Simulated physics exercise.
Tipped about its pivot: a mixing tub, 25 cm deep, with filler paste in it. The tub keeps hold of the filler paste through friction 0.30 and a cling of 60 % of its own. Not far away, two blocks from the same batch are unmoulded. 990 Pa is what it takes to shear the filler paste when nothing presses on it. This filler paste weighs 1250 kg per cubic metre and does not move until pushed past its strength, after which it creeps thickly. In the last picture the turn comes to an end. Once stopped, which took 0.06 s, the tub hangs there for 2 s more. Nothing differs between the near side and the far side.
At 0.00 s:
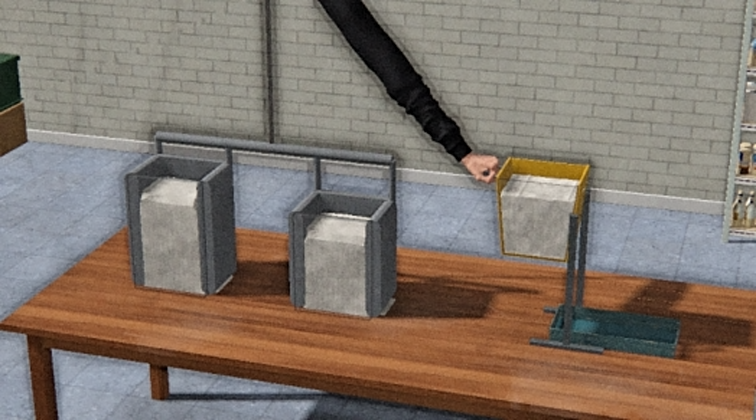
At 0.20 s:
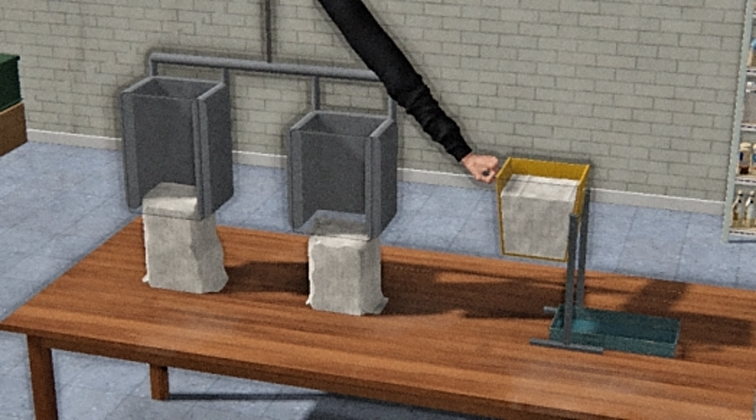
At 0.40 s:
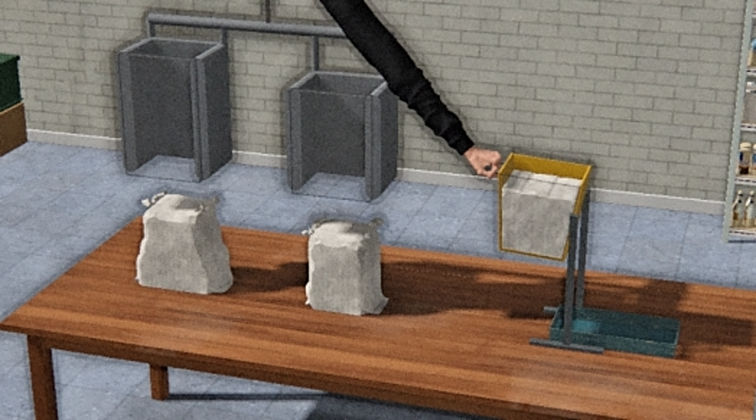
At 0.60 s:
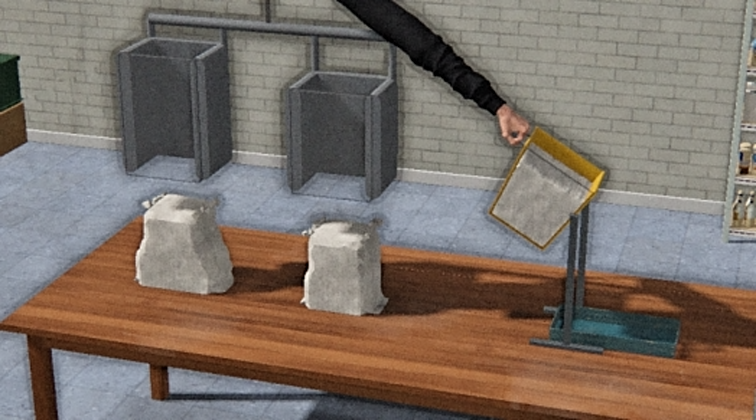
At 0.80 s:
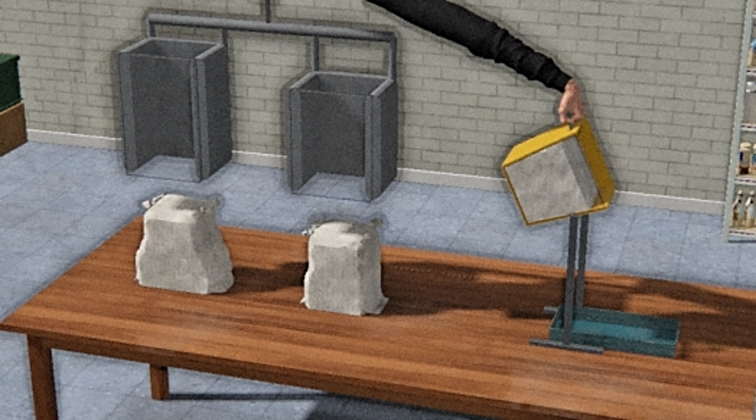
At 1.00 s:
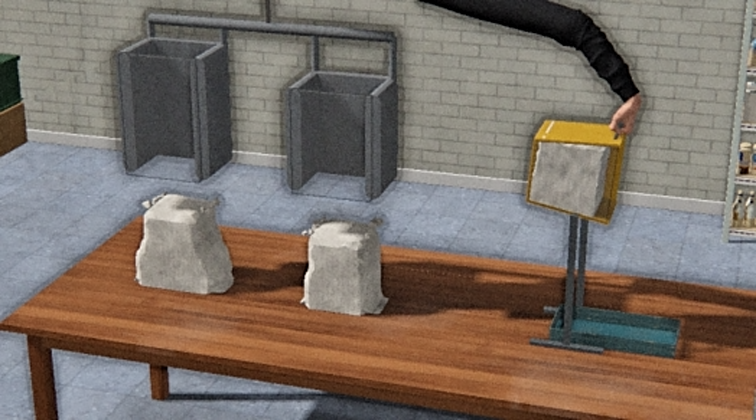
Two grey moulds lift off pale blocks that slump slightly, then a hand tips a yellow tub clockwise.
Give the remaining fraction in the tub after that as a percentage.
Close to 100 per cent.
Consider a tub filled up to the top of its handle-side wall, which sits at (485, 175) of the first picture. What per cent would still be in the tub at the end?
It would be near 0 %.
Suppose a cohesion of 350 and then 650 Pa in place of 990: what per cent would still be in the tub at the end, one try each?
You'd see 35 percent the first time and 45 percent the second.
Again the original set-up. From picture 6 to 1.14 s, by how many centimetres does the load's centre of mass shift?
2 cm.
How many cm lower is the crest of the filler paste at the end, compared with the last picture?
1 cm.
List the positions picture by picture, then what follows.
Handle-side rim at (499, 178), tilt 0 degrees; crest of the filler paste at (501, 193); block heights 36 cm, 29 cm (left to right), in the first picture.
Handle-side rim at (499, 178), tilt 0 degrees; crest of the filler paste at (501, 193); block heights 34 cm, 29 cm (left to right), in the second picture.
Handle-side rim at (501, 174), tilt 4 degrees; crest of the filler paste at (507, 190); block heights 30 cm, 28 cm (left to right), in the third picture.
Handle-side rim at (527, 147), tilt 30 degrees; crest of the filler paste at (520, 163); block heights 29 cm, 28 cm (left to right), in the fourth picture.
Handle-side rim at (576, 135), tilt 65 degrees; crest of the filler paste at (560, 145); block heights 29 cm, 28 cm (left to right), in the fifth picture.
Handle-side rim at (619, 148), tilt 94 degrees; crest of the filler paste at (547, 143); block heights 29 cm, 28 cm (left to right), in the sixth picture.
After 1.14 s, the tub is at 94 degrees and holds 100 %.
After 1.31 s, the tub is at 94 degrees and holds 100 %.
After 1.48 s, the tub is at 94 degrees and holds 100 %.
After 1.65 s, the tub is at 94 degrees and holds 100 %.
After 3.00 s, the tub is at 94 degrees and holds 100 %.
